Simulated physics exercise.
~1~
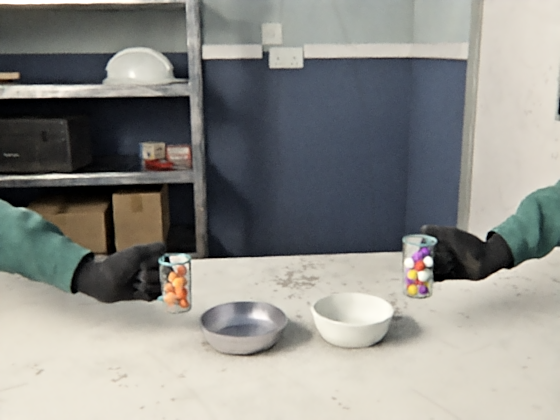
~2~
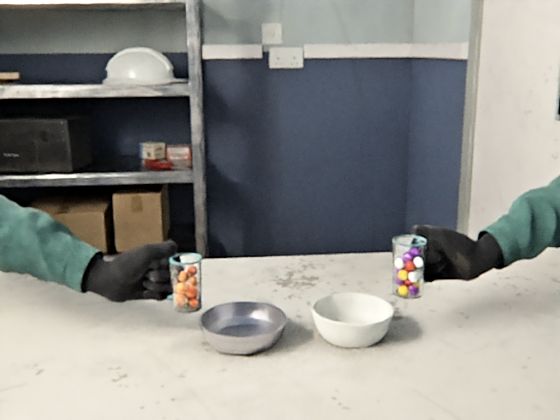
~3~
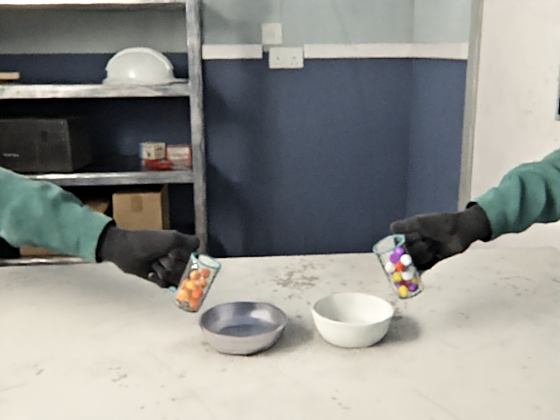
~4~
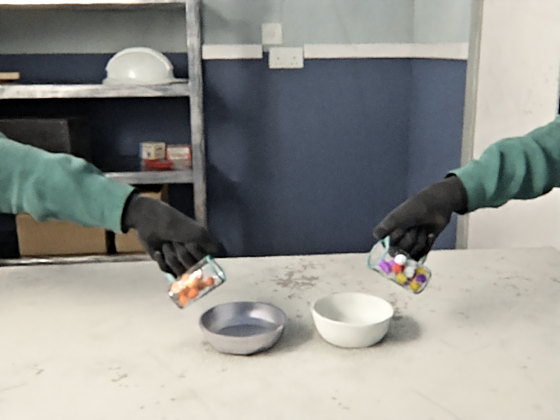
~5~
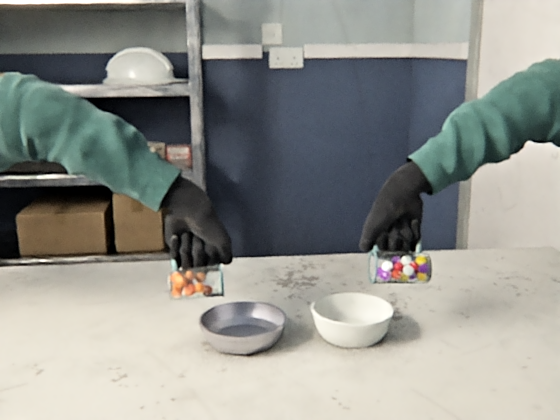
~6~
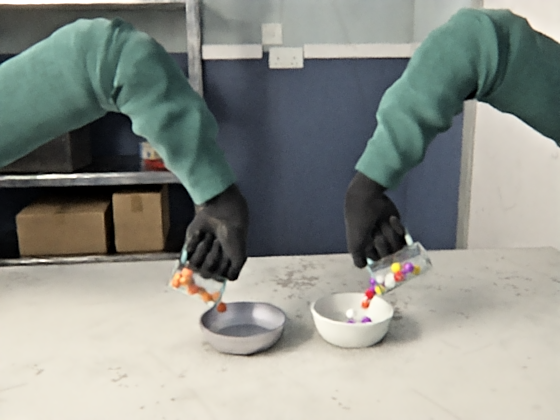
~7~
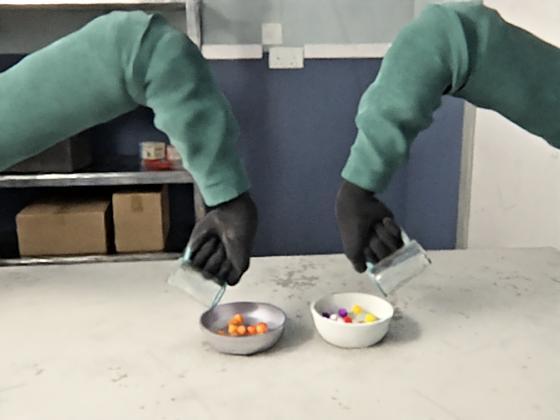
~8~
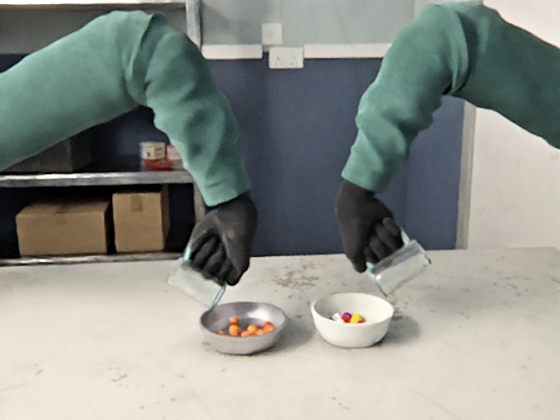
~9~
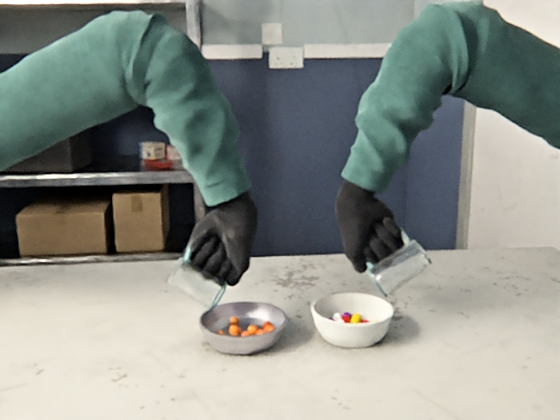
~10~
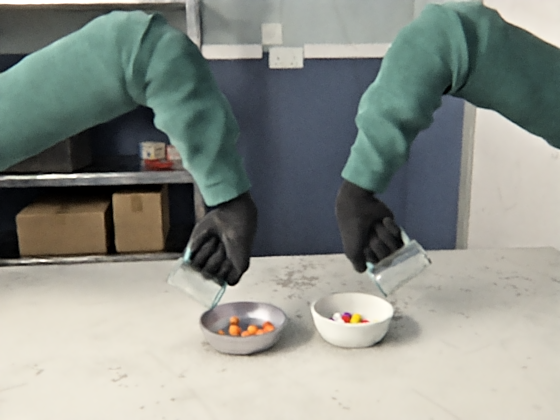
Two gloved hands tipping glasses of orange and multicoloured balls into a grey dish and a white bowl, all landing inside.
